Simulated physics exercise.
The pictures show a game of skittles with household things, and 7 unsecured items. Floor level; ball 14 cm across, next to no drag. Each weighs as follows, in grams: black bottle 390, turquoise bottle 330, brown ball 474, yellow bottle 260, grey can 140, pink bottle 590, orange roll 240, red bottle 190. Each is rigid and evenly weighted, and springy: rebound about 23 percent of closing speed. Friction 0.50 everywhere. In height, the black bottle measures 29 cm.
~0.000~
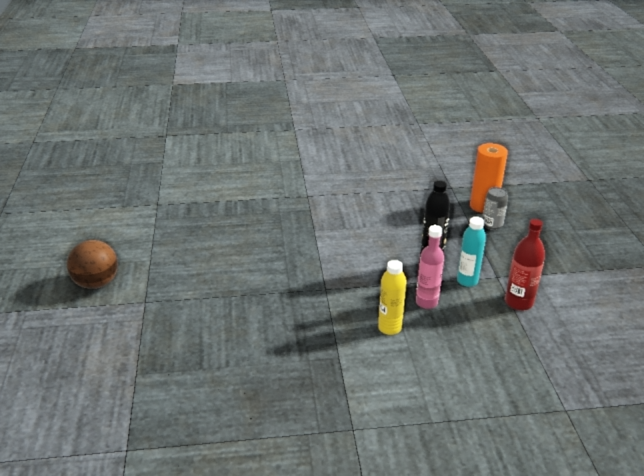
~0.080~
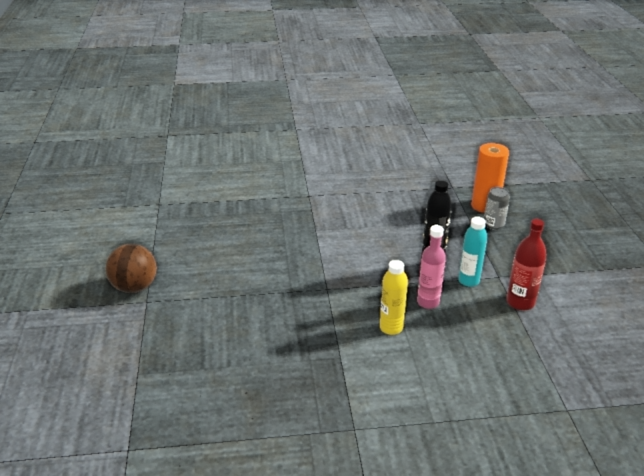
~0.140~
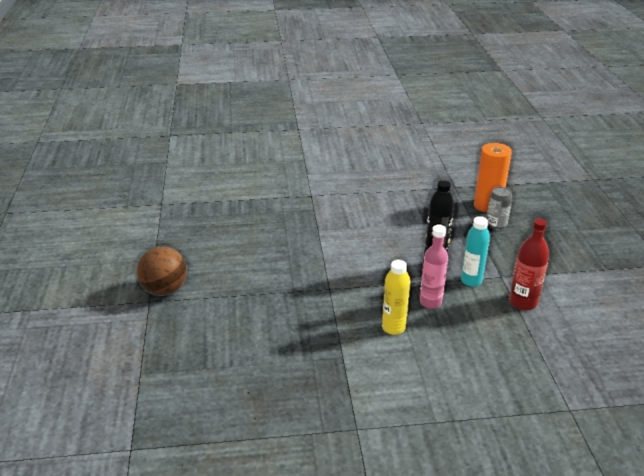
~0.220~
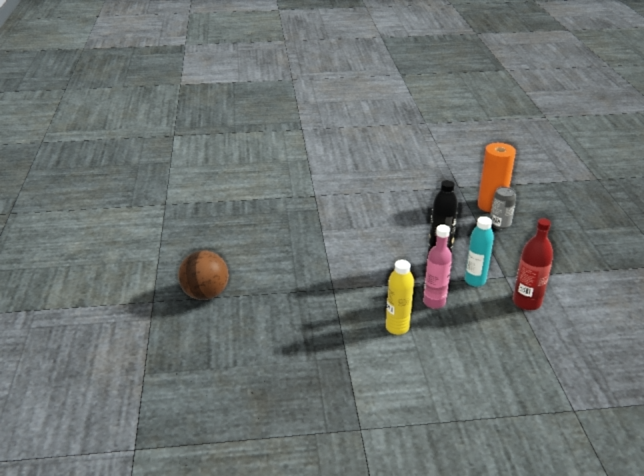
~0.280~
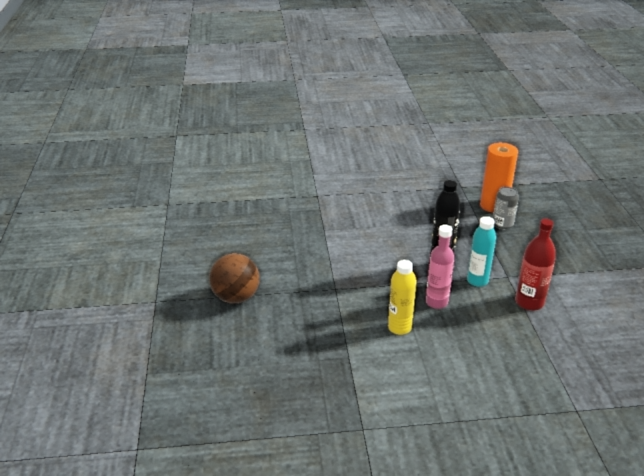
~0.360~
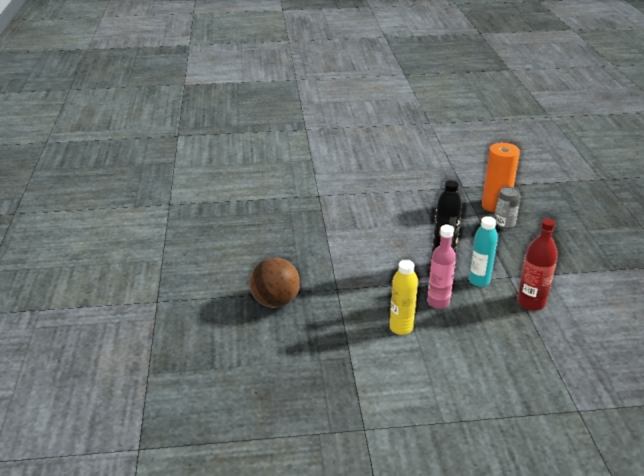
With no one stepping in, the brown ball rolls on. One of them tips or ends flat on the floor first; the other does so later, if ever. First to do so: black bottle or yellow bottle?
The latter.
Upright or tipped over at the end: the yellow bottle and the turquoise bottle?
Final state - yellow bottle: Goes over; turquoise bottle: Remains on its base.
Around 0.56 s, ball 75 cm along; brown ball near (373, 293).
Around 0.76 s, ball 85 cm along; brown ball near (410, 288); yellow bottle at 54° to upright near (452, 324); pink bottle at 4° to upright.
Around 1.16 s, ball 85 cm along; brown ball near (409, 286); yellow bottle on its side near (465, 351).
Around 2.66 s, ball 71 cm along; brown ball near (357, 280); yellow bottle on its side near (463, 354).
Finally (4.0 s), on their side or leaning hard on the floor, yellow bottle; the other 6 still in place (within 8 cm). Final places as that camera would see them, black bottle near (447, 227), yellow bottle near (463, 354). Black bottle was never lost; yellow bottle went at 0.72 s.
